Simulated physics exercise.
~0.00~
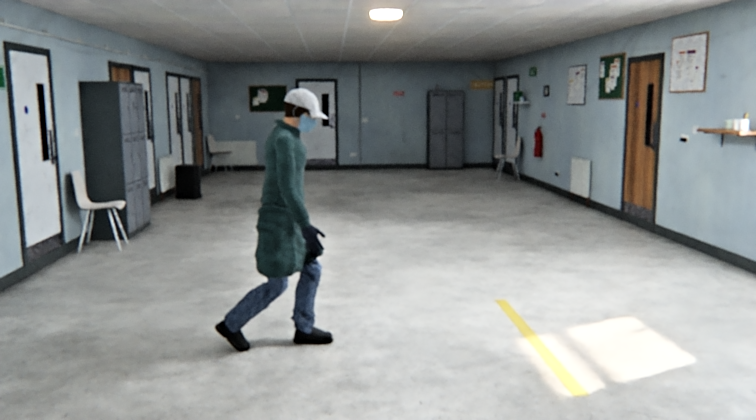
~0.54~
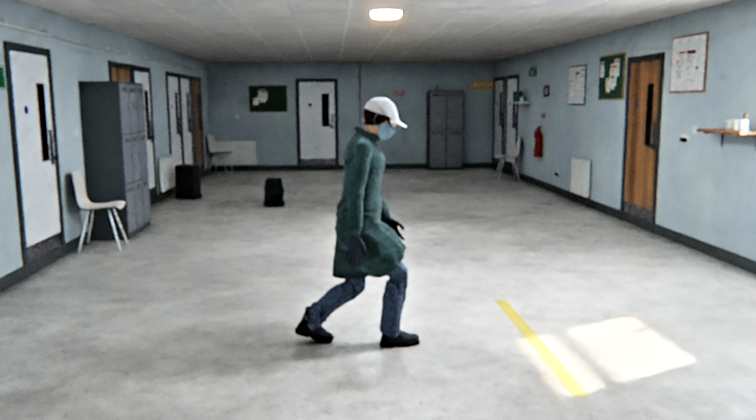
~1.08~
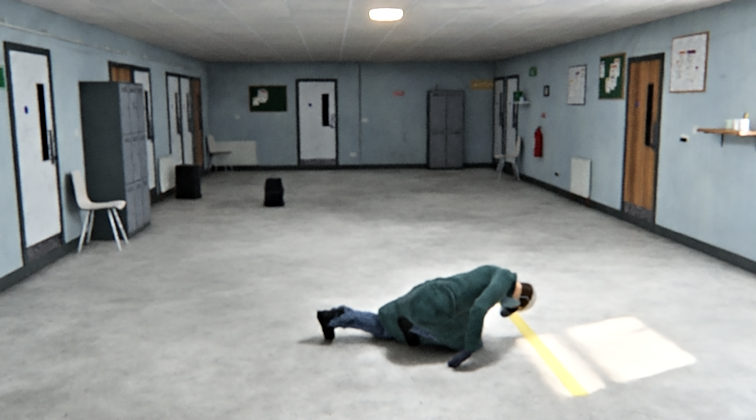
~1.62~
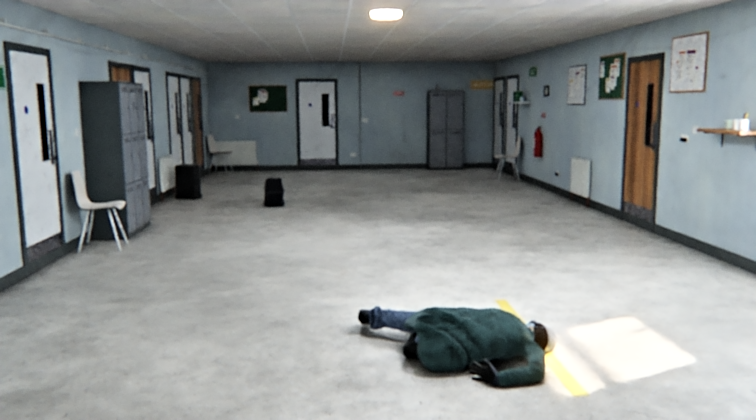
In a wide hallway, a masked person walks right, falls forward, and lies face down by yellow tape.
